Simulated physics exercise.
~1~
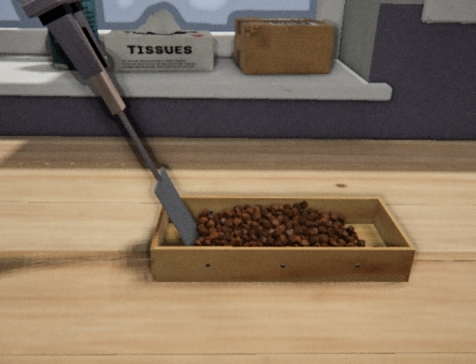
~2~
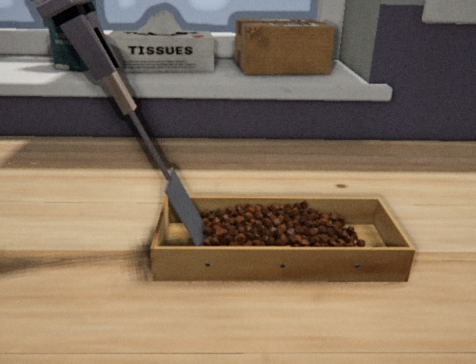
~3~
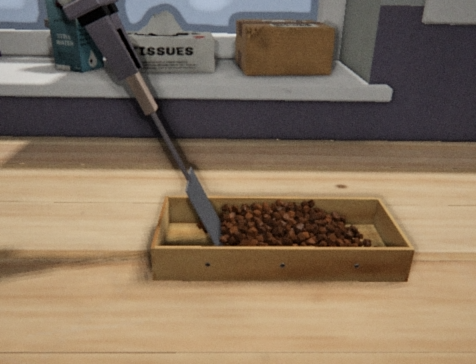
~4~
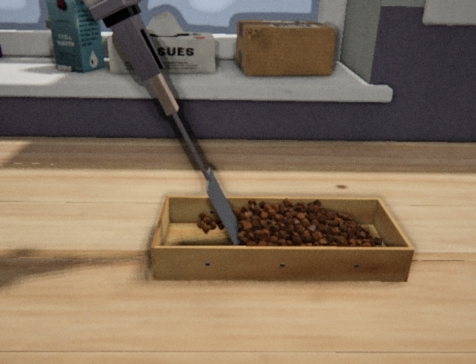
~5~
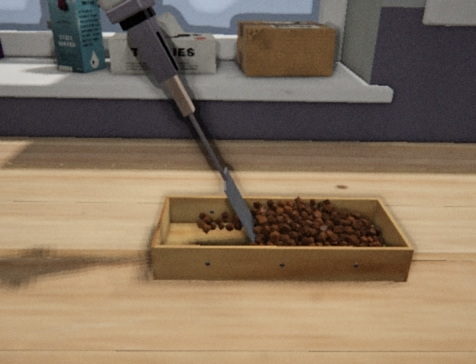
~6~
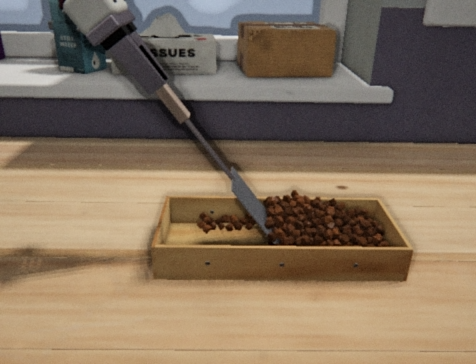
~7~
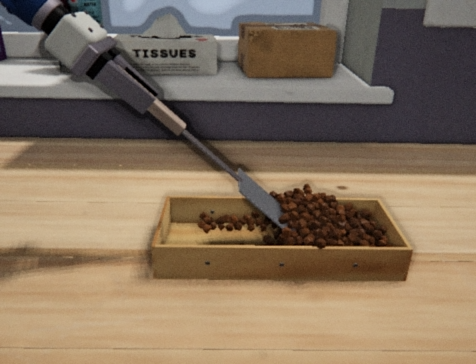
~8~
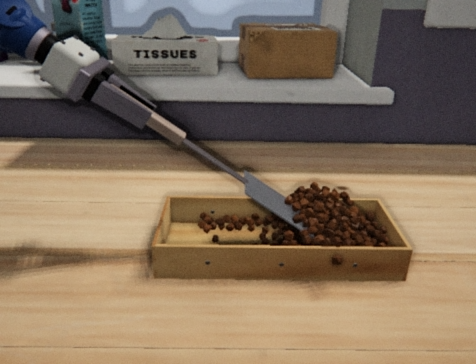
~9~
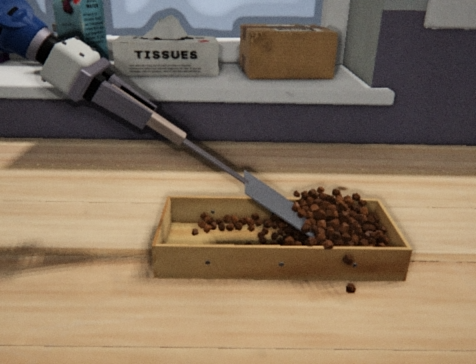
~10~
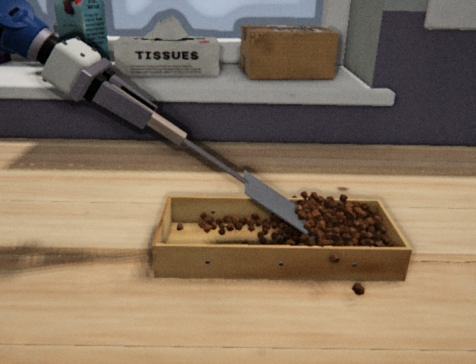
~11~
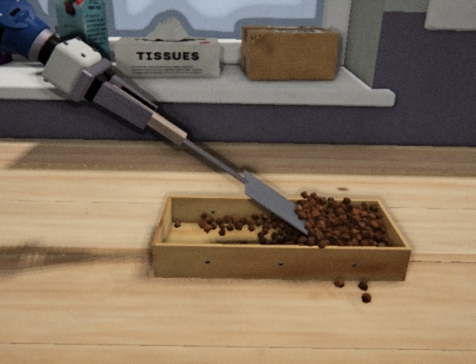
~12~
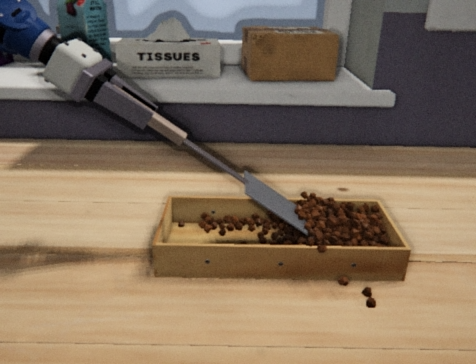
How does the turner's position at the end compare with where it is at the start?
At the start the turner's blade is at the left end of the tray. By the end it is further right, past the middle of the tray and against the heaped pellets.
